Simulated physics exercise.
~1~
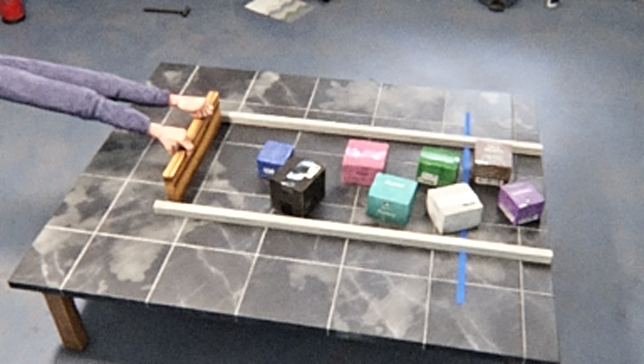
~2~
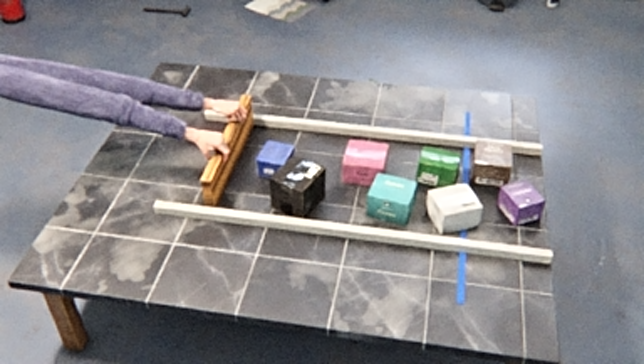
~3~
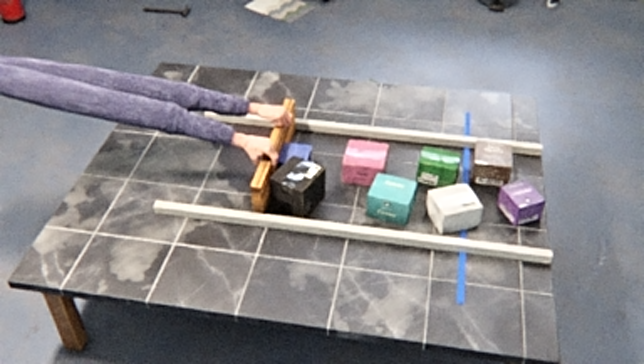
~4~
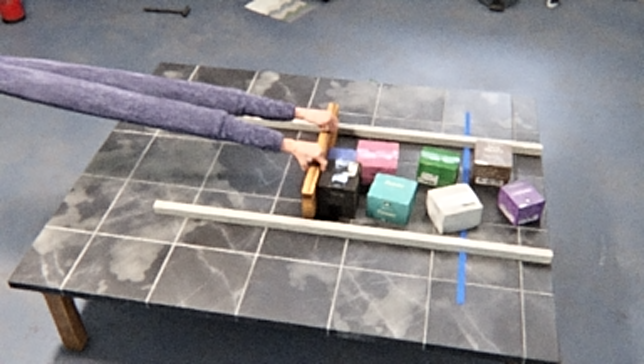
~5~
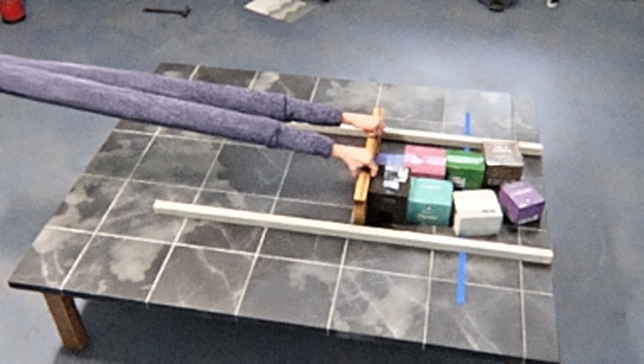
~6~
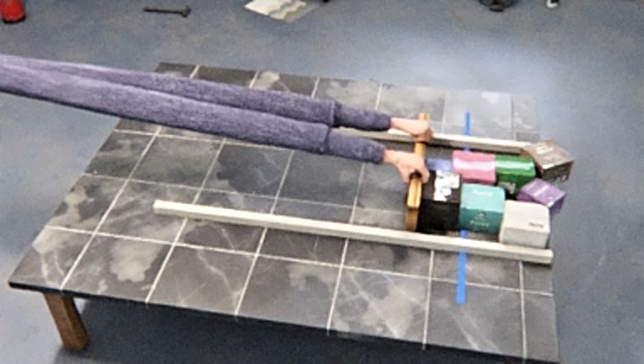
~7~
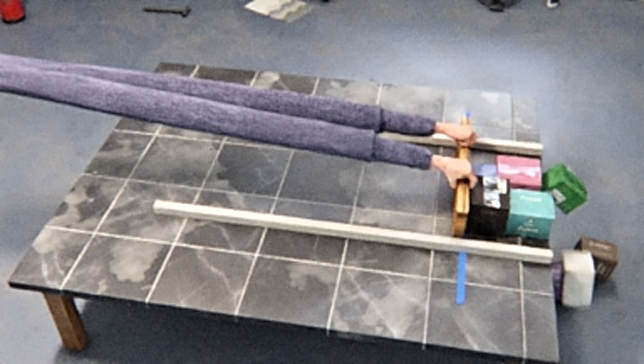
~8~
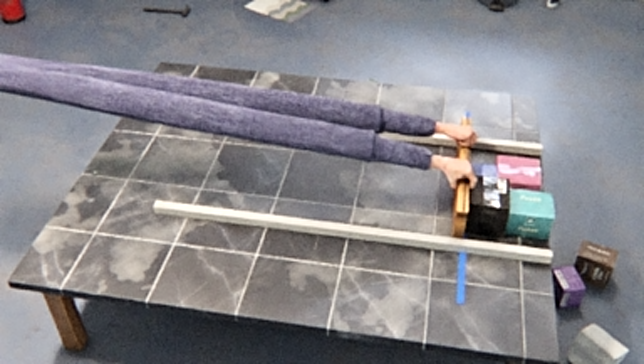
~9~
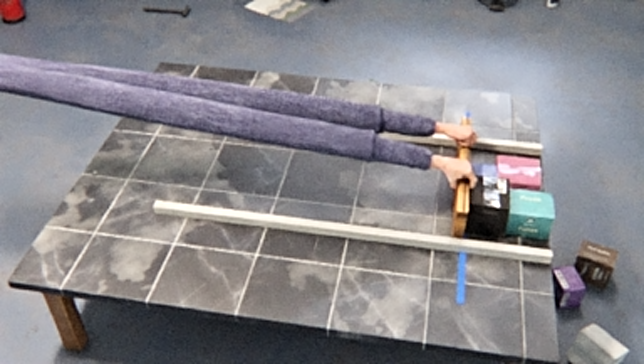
The footage shows two hands pushing a wooden plank rightward along a tiled table between white rails, gathering colourful boxes ahead of it. The green, white, brown and purple boxes drop off the right edge, and the plank stops at the blue tape with blue, black, pink and teal boxes still aboard.
